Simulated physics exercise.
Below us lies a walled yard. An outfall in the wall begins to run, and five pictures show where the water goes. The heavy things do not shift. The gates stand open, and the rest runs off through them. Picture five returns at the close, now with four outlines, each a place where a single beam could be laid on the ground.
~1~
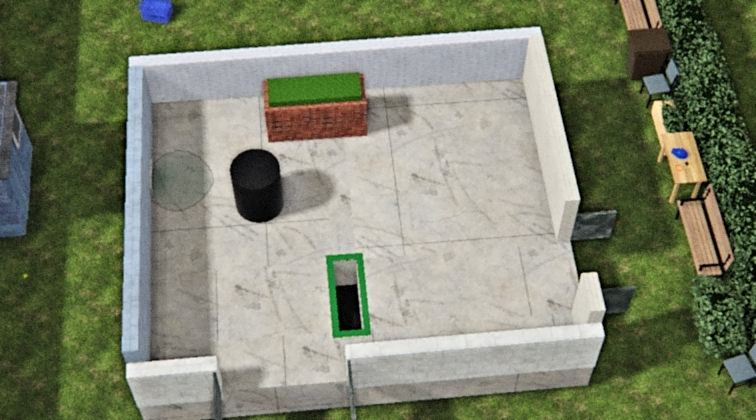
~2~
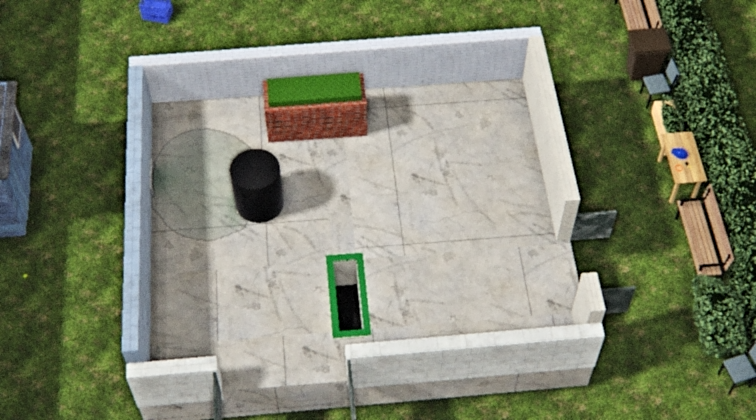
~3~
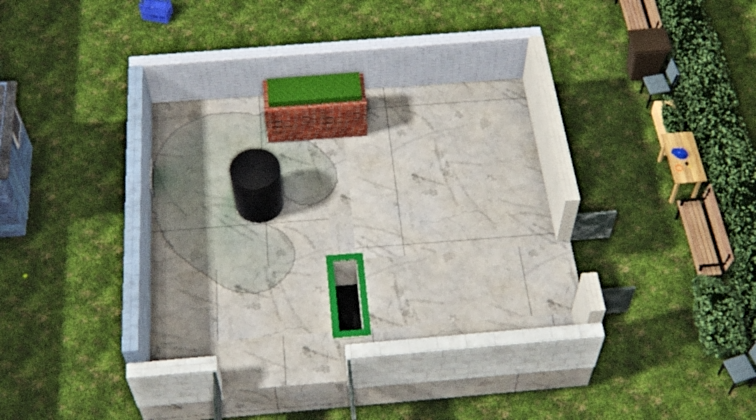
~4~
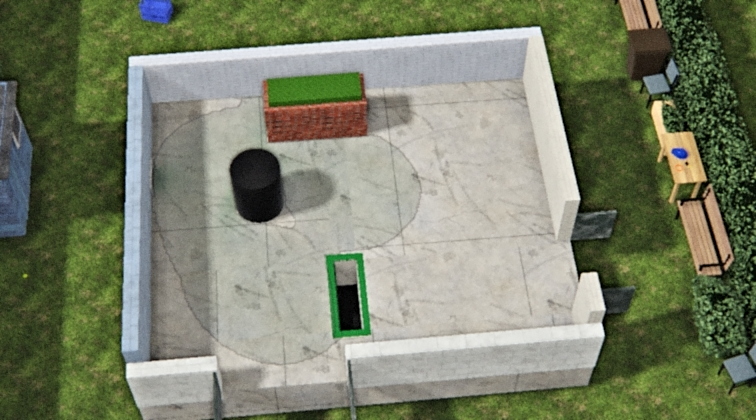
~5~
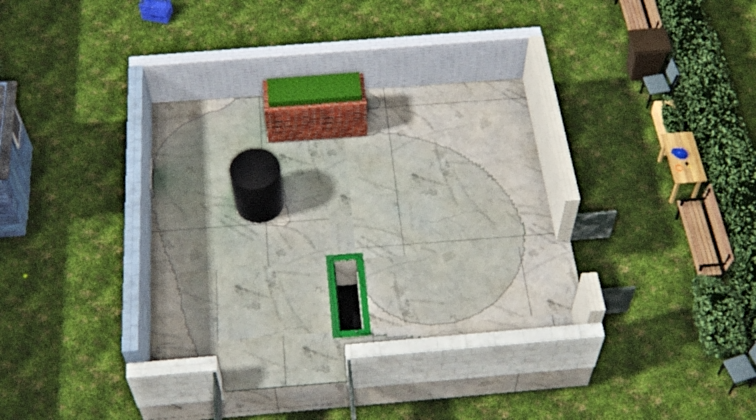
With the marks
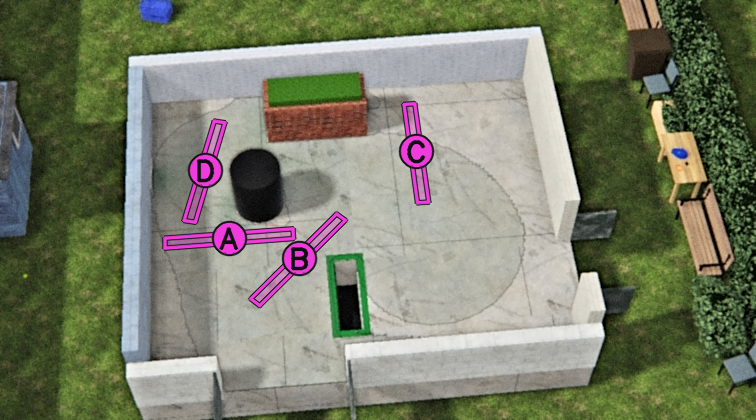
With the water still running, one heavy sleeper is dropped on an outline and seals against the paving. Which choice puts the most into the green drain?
Take C.
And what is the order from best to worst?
Best to worst: C, D, A, B.
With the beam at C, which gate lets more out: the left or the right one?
The right one.
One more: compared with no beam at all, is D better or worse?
Worse.
On the marked copy, A from (164, 243) to (293, 233); B from (255, 302) to (341, 217); C from (423, 202) to (409, 104); D from (189, 221) to (219, 121).
With A, about 5 % of the stream runs into the green drain, about 94 % out by the gates.
With B, next to none of the stream runs into the green drain, about 99 % out by the gates.
With C, about 20 % of the stream runs into the green drain, about 79 % out by the gates.
With D, about 10 % of the stream runs into the green drain, about 89 % out by the gates.
